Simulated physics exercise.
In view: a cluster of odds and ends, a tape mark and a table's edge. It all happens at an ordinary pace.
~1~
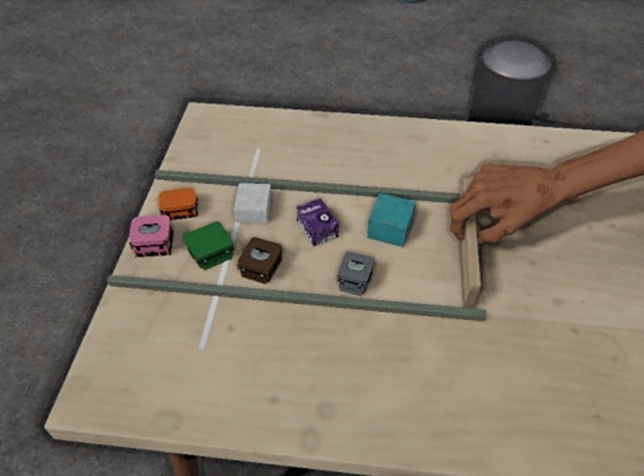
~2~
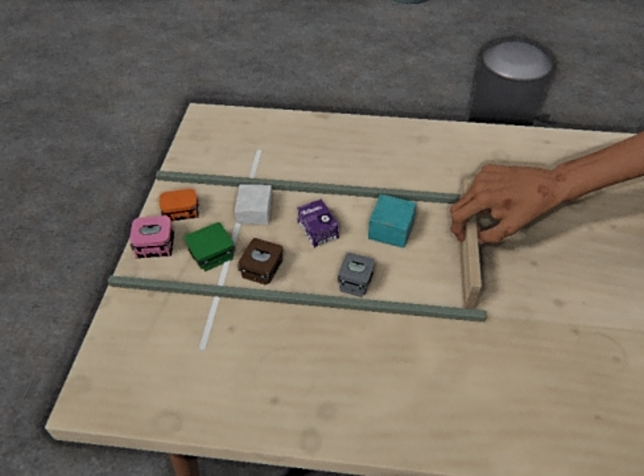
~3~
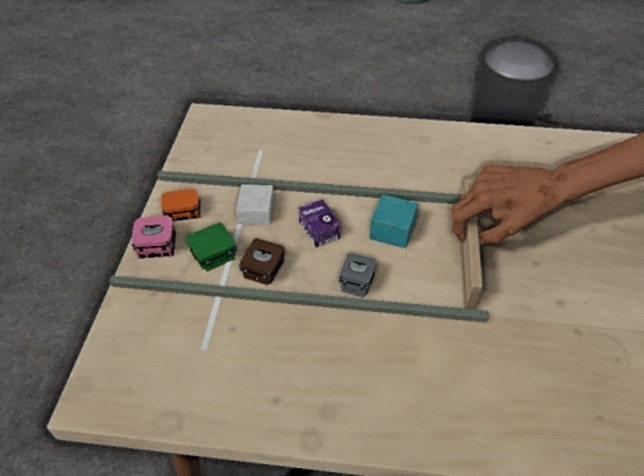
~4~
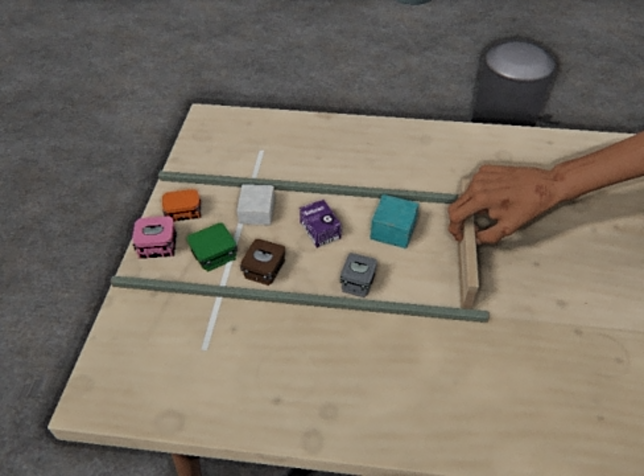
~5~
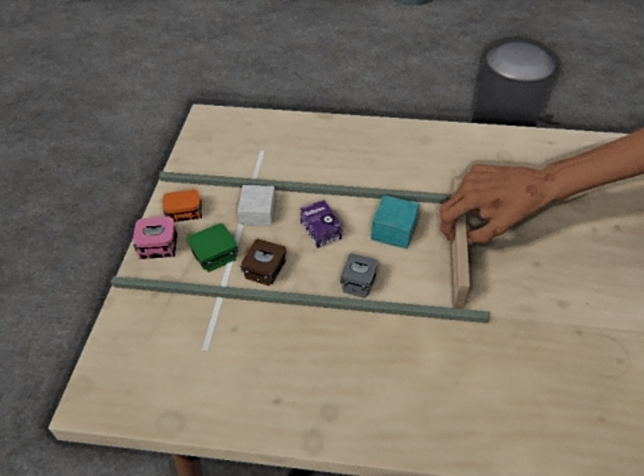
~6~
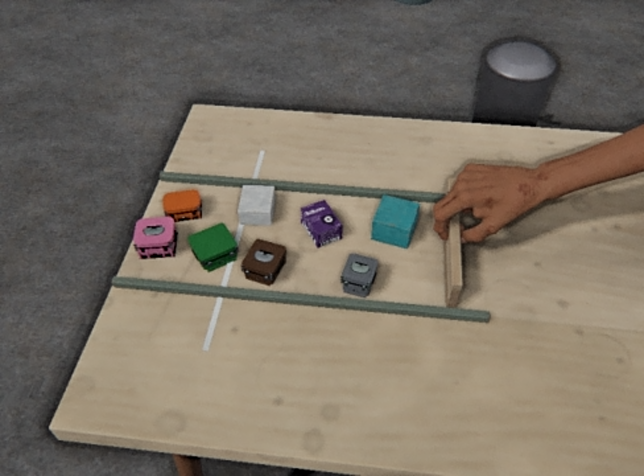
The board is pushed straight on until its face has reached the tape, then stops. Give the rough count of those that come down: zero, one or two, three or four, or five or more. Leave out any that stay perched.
In the end the number that fall off is one or two.
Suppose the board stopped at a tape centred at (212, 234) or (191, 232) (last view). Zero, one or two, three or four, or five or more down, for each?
The falls would be three to four; three or four.
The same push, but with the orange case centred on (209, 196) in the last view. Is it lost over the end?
Then it drops off.
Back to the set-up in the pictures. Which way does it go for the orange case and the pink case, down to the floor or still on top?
The orange case tumbles off, the pink case falls.
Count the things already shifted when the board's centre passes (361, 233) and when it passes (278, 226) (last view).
First 3, then 8.
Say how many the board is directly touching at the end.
In contact: 2.
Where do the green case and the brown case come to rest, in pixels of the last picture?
Near (153, 238) and (185, 257).
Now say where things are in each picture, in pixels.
Pink case (152, 236); orange case (179, 205); green case (210, 246); board (468, 241); tape (234, 234), in the first picture.
Orange case (180, 206); turquoise block (392, 221), in the second picture.
Green case (212, 247); brown case (263, 262), in the third picture.
Pink case (155, 238); board (466, 242), in the fourth picture.
Orange case (183, 206); grey case (359, 276), in the fifth picture.
Pink case (156, 238); orange case (183, 206); green case (214, 248); board (452, 241); tape (238, 236), in the sixth picture.
Soon after, none off yet; pink case at rest near (156, 238); orange case at rest near (183, 206); green case at rest near (214, 248).
Then, none off yet; pink case moved a little near (144, 237); orange case moved a little near (164, 203); green case moved about its own width near (183, 241).
By the end, the number that fall off is one or two; fallen, orange case and pink case.
